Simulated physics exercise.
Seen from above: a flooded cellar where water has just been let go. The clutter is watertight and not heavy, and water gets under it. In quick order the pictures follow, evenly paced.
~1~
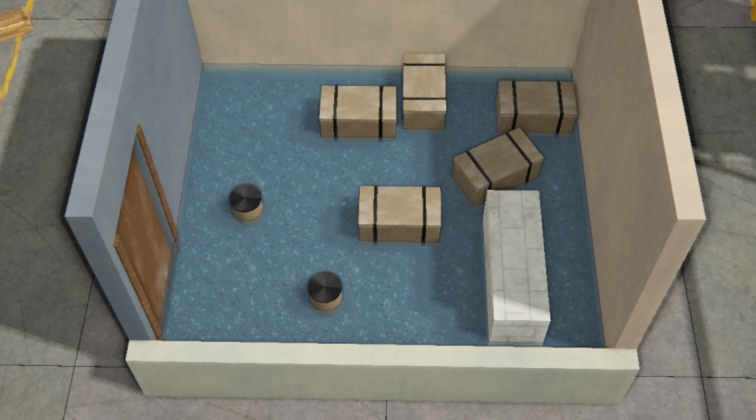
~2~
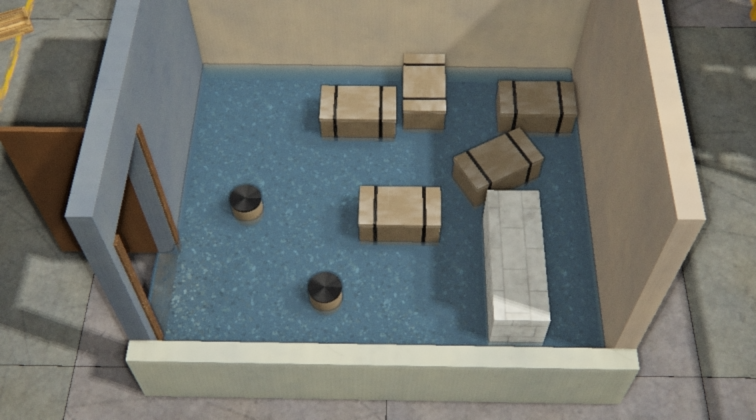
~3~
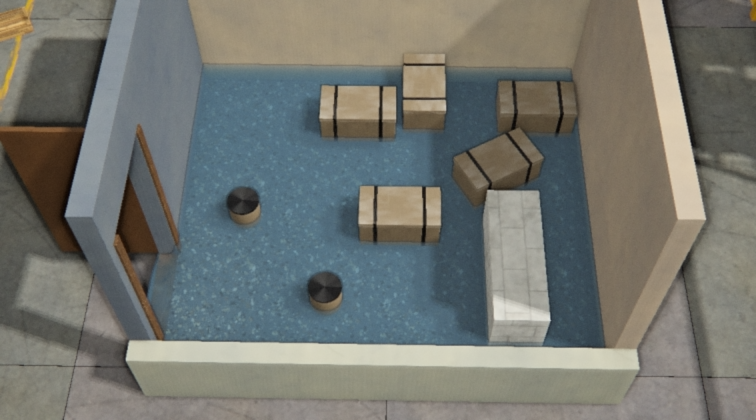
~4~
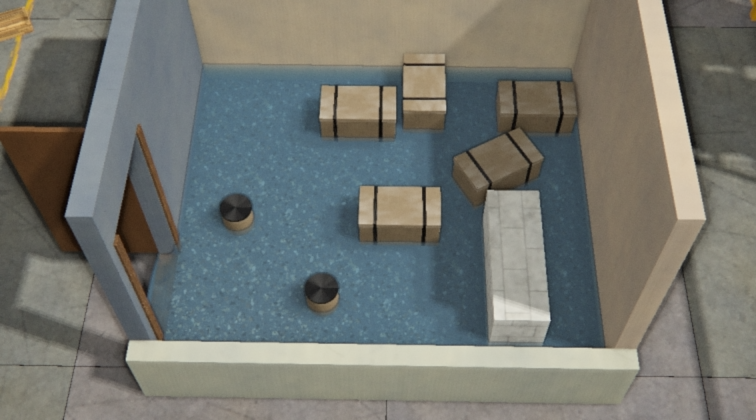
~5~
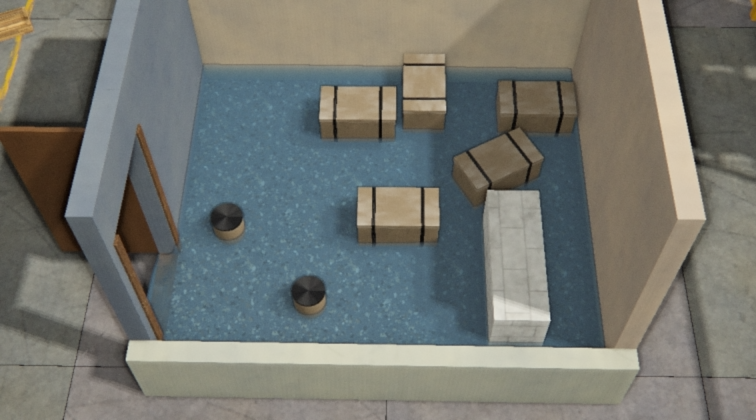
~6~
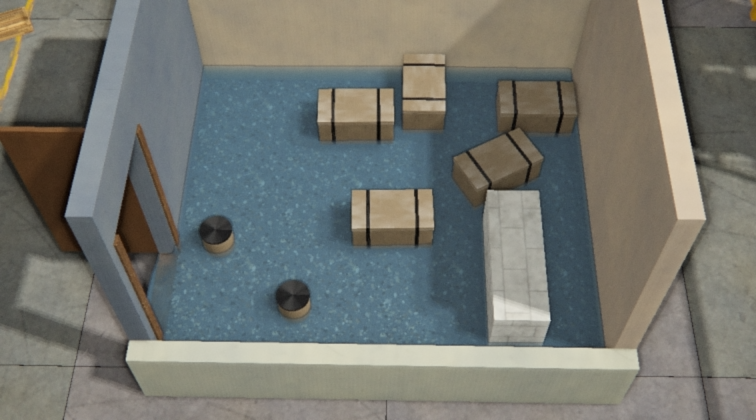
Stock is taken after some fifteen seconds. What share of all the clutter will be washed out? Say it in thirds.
Watching it, I'd put the amount that escapes from a third to two thirds.
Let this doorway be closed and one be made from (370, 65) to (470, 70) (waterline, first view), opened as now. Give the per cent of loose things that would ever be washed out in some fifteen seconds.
My figure is 70 in a hundred.
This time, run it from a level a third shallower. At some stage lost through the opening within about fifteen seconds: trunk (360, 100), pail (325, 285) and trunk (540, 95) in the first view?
So, in the listed order, they end up not lost, flushed out and not lost.
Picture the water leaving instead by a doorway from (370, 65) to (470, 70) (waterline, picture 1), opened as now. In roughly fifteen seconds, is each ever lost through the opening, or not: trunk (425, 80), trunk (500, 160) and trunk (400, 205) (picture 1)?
First one flushed away, second flushed away, third flushed away.
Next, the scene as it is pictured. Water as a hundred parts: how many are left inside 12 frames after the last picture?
74 %.
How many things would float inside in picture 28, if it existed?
Tally: 5.
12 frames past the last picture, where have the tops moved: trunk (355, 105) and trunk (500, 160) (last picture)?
I'd say around (309, 135) for the first and around (440, 183) for the second.
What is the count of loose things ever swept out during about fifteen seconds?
The count is 3.
A moment on, 0 of 7 are out; 7 afloat.
Next, 2 of 7 are out; 5 afloat.
Later, 2 of 7 are out; 5 afloat.
In the end, 3 of 7 are out; 4 afloat.
